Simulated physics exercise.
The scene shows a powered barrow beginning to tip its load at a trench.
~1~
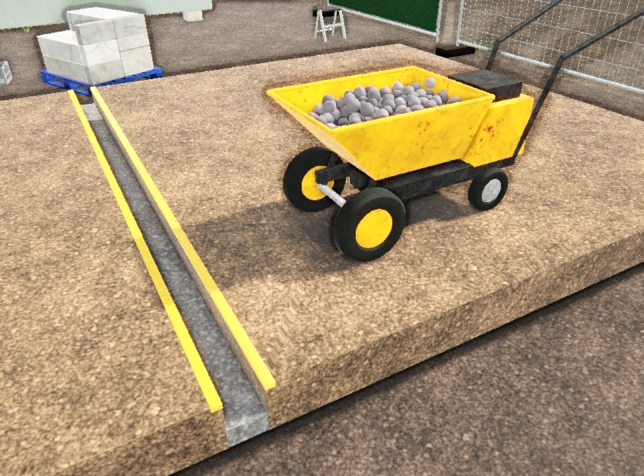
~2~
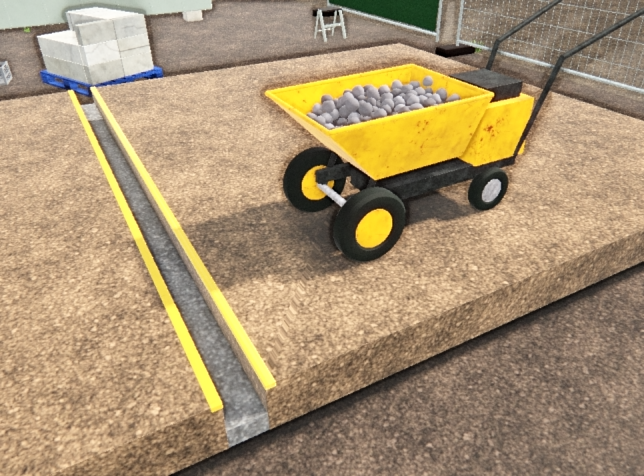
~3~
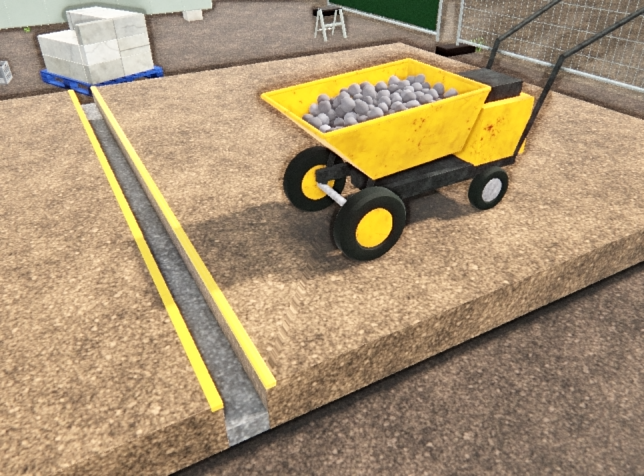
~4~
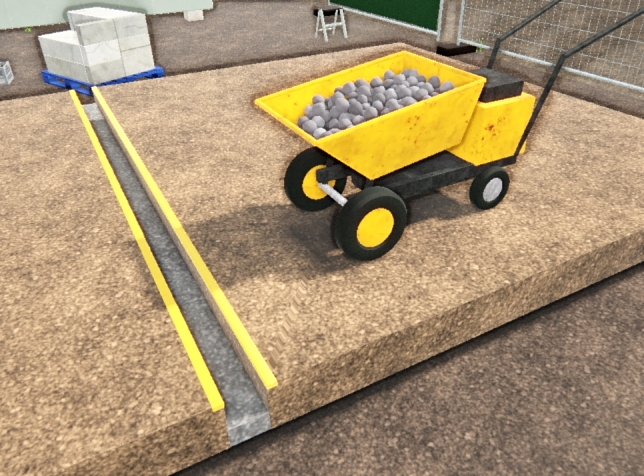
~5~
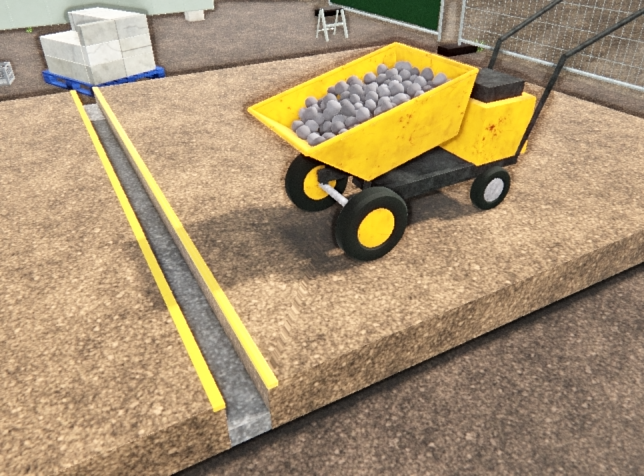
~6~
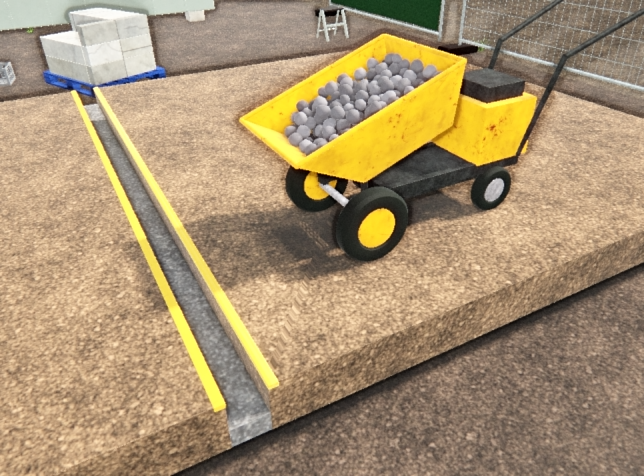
The yellow skip of a wheeled barrow, loaded with round grey cobbles, sits level at first, then tilts gradually down toward the left, its rear rising, while the wheels stay still beside a narrow, yellow-edged trench in brown ground.
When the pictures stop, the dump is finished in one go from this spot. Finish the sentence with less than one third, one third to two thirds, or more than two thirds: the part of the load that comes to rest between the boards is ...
The part between the boards is one third to two thirds.
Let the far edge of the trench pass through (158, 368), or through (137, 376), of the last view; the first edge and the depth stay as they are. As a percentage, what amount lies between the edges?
In order: Some 60 per cent, then some 60 per cent.
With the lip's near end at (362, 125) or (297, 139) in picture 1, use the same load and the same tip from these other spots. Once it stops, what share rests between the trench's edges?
Close to 30 in a hundred, and close to 40 in a hundred.
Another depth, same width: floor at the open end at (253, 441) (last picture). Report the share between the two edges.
I'd put it at about 50 in a hundred.
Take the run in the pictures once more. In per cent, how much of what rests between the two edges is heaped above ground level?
I'd put it near 20 in a hundred.
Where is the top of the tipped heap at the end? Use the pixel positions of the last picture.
Around (214, 244).
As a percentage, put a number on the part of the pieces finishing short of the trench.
Roughly 20 percent.
Soon, skip tipped steeply; all in the skip.
A while on, skip tipped right over; about half in the skip; about a quarter short of the trench; about a quarter in or heaped over the trench; a small part beyond it; a stray few falling.
Towards the end, skip tipped right over; about a quarter in the skip; about a quarter short of the trench; about half in or heaped over the trench; a small part beyond it.
Finally, skip tipped right over; about a quarter in the skip; about a quarter short of the trench; about half in or heaped over the trench; a small part beyond it.
